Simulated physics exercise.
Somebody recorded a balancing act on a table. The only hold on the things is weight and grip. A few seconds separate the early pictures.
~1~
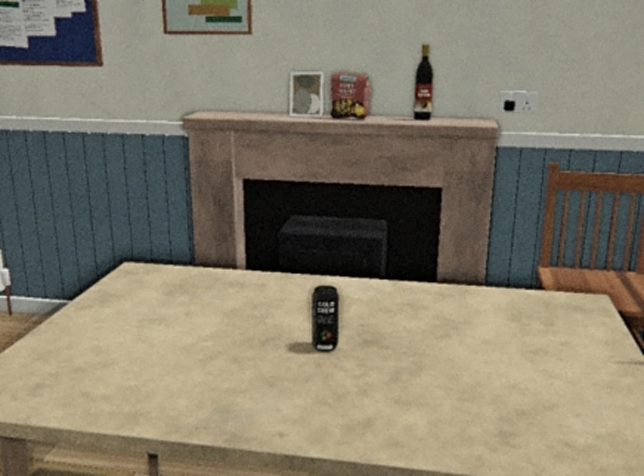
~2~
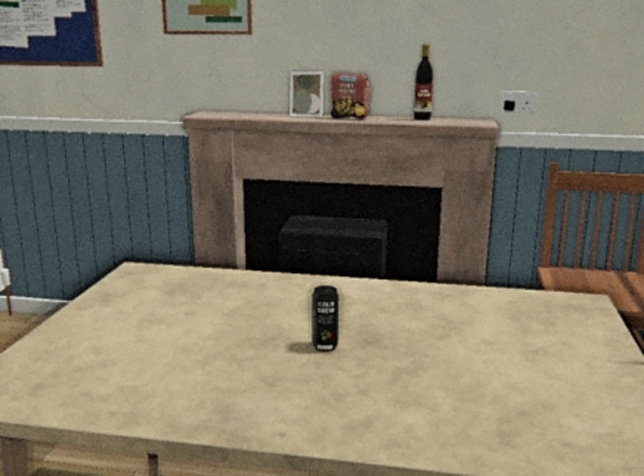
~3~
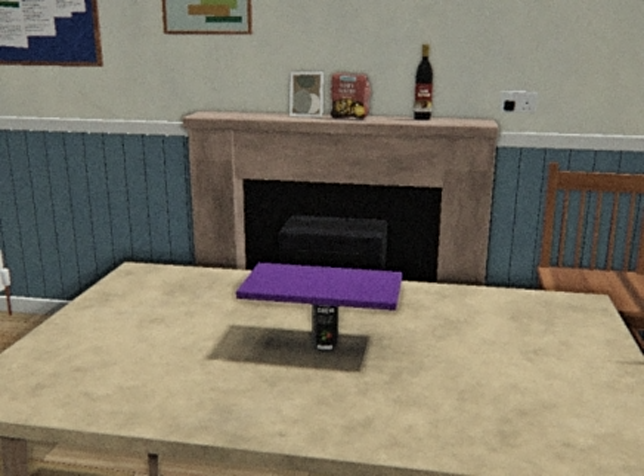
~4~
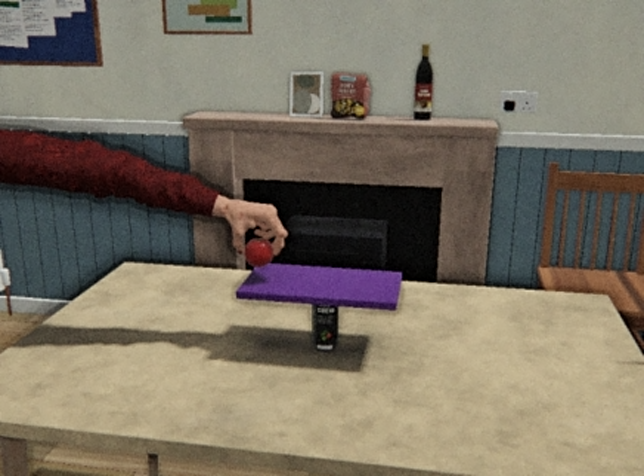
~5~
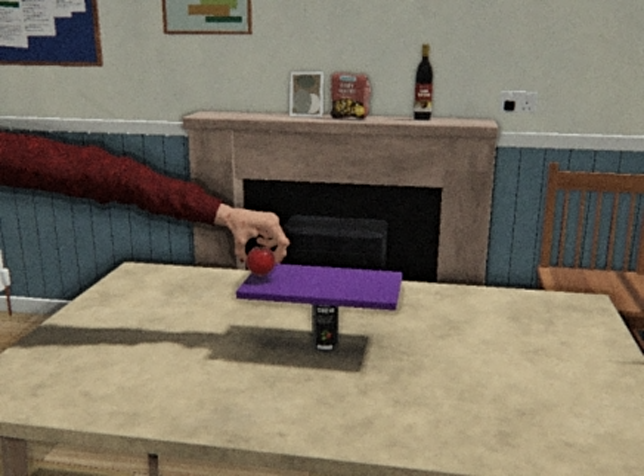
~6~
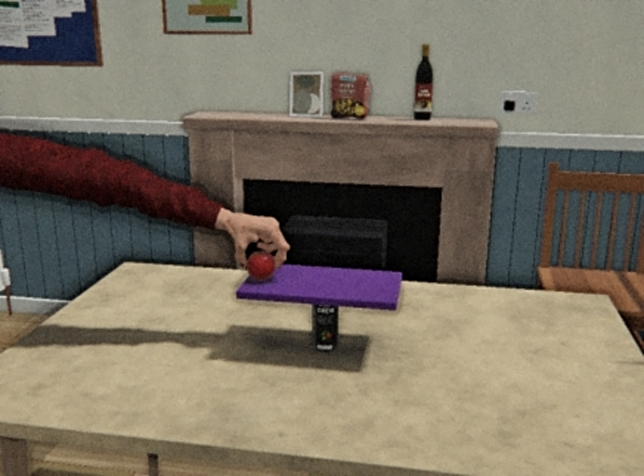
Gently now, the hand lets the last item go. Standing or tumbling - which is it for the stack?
The stack does not stay upright.
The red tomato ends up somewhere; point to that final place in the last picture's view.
It ends near (243, 332).
Then, 0.40 s past the last view, red tomato now fallen; purple lid rocked 32° from its first pose.
Then, 0.50 s past the last view, purple lid rocked 55° from its first pose.
Then, 0.60 s past the last view, purple lid rocked 61° from its first pose.
Then, 1.20 s past the last view, purple lid rocked 54° from its first pose.
Finally, fallen, red tomato; down or leaning hard in the stack, purple lid; black can still in place. Final places as the last picture's camera would see them, red tomato near (244, 332). The stack loses its balance.
